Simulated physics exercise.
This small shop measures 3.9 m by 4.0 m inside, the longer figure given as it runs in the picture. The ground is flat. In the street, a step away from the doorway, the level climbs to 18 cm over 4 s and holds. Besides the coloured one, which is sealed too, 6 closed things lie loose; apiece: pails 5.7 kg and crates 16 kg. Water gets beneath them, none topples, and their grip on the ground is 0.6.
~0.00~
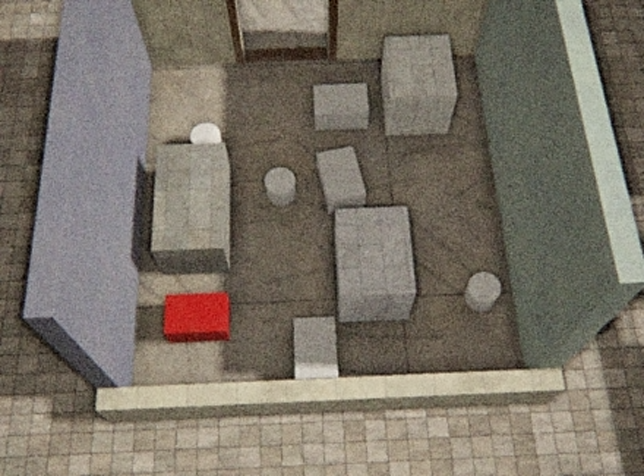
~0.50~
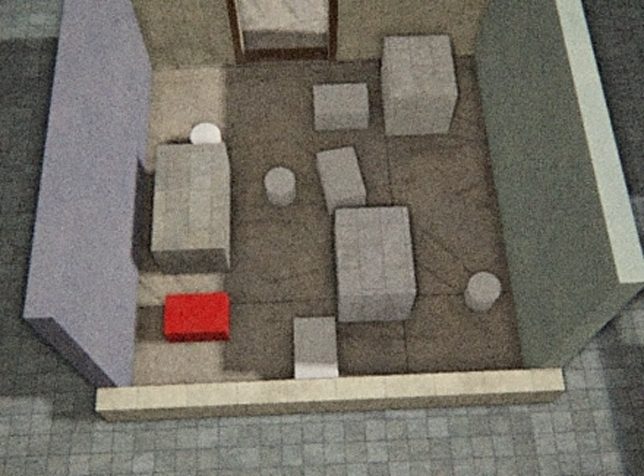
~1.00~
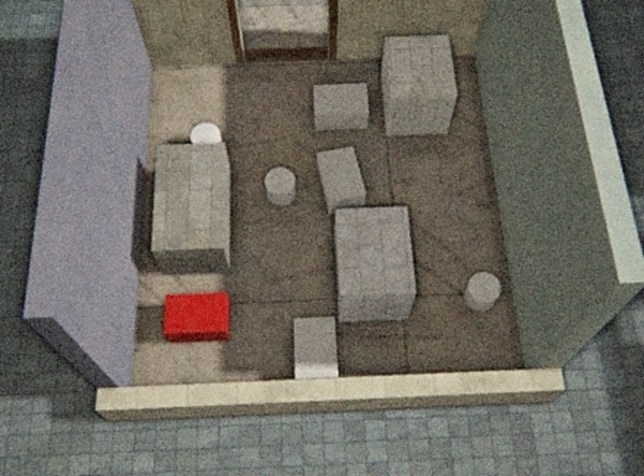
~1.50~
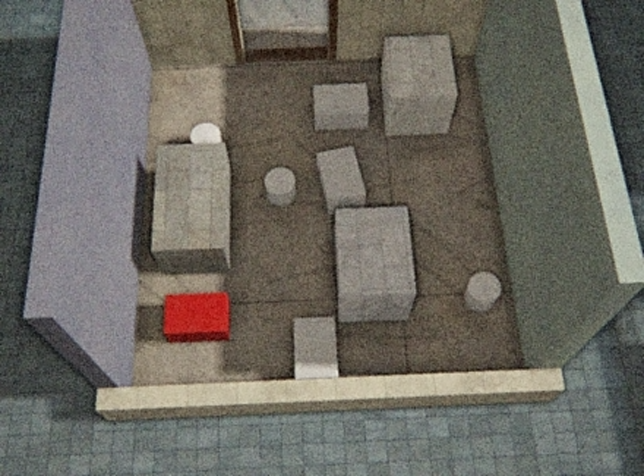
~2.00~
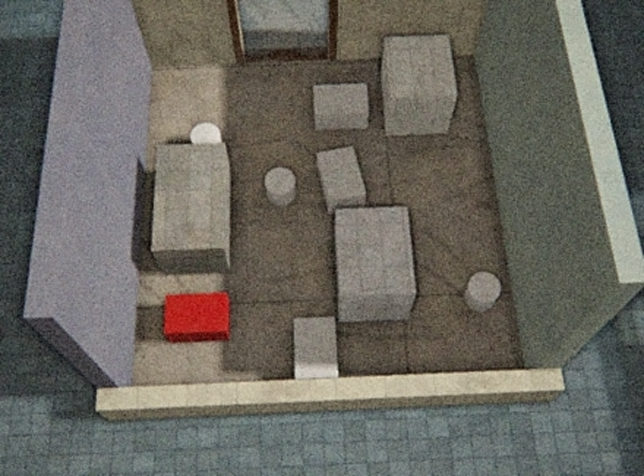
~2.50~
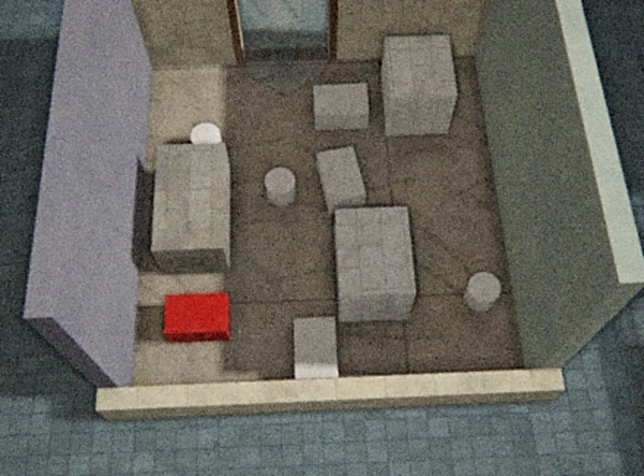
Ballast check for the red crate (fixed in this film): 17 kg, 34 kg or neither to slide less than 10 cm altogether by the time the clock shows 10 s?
For it, only the higher weight holds it.
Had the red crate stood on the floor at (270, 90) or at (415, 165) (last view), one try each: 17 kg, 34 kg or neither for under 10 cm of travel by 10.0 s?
In that order: It takes the larger; either load holds.
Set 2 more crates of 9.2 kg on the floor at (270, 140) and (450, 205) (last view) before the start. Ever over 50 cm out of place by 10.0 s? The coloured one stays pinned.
In that order: More, short of it.
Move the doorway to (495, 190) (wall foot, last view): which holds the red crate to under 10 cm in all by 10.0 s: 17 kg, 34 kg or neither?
Then the smaller load will do.
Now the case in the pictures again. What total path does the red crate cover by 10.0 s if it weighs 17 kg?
About 20 cm.
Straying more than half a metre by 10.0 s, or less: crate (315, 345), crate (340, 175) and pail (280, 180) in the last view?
In that order: Past it, under, over.
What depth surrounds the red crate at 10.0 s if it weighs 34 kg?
Roughly 9 cm.
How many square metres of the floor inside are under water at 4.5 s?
About 4.0 m2.
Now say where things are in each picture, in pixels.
The red crate at (196, 313), on the bottom; water covers 0.0 m2; 0 of 7 have shifted, in the first frame.
The red crate at (196, 313) rests on the ground; 0.0 m2 under water; 0 of 7 have shifted, in the second frame.
The red crate at (196, 313), on the bottom; water covers 0.0 m2; 0 of 7 have shifted, in the third frame.
The red crate at (196, 313) rests on the ground; water covers 0.0 m2; 0 of 7 have shifted, in the fourth frame.
The red crate at (196, 313) rests on the ground; 0.0 m2 under water; 0 of 7 have shifted, in the fifth frame.
The red crate at (196, 313) rests on the ground; 0.3 m2 under water; 0 of 7 have shifted, in the sixth frame.
After 3.5 s the red crate would be 0 cm from its start with 17 kg and 0 cm from its start with 34 kg; 0 cm of water round it then.
After 4.5 s the red crate would be 0 cm from its start with 17 kg and 0 cm from its start with 34 kg; 0 cm of water round it then.
After 7.0 s the red crate would be 0 cm from its start with 17 kg and 0 cm from its start with 34 kg; 2 cm of water round it then.
After 10.0 s the red crate would be 21 cm from its start with 17 kg and 0 cm from its start with 34 kg; 9 cm of water round it then.
